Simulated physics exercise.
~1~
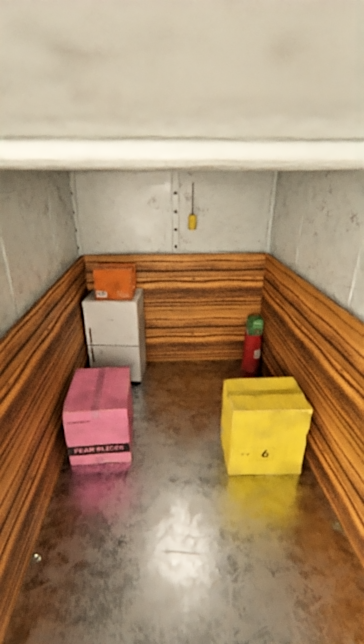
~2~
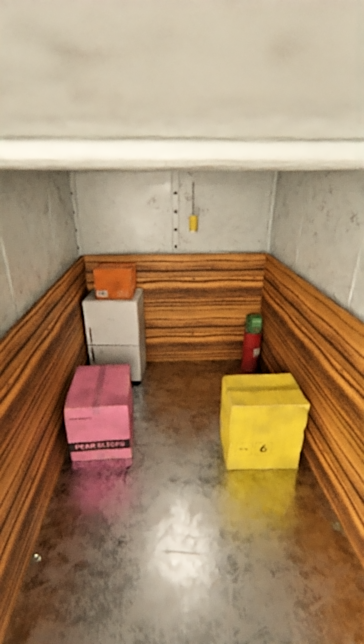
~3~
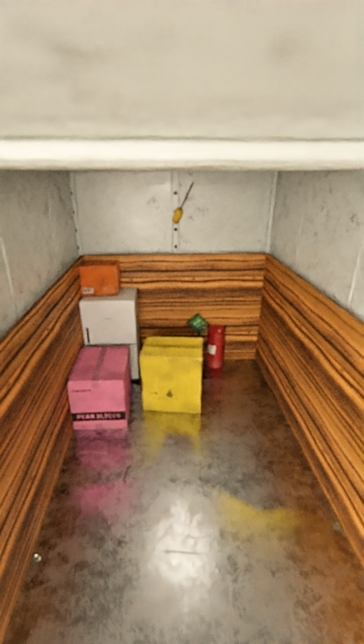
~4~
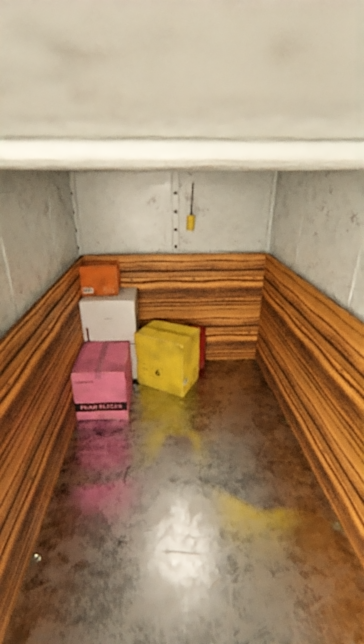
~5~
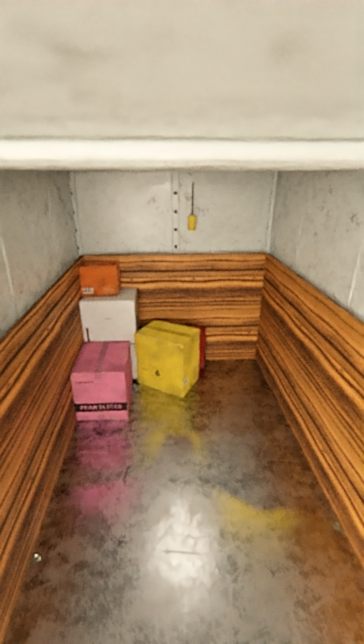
In the video, boxes, a white appliance and a red canister stand in a wood-lined van bay as the yellow box slides left and forward, the canister shifts left, and the pink and orange boxes shift slightly; the small green box leans and ends out of sight, the yellow box resting beside the appliance.
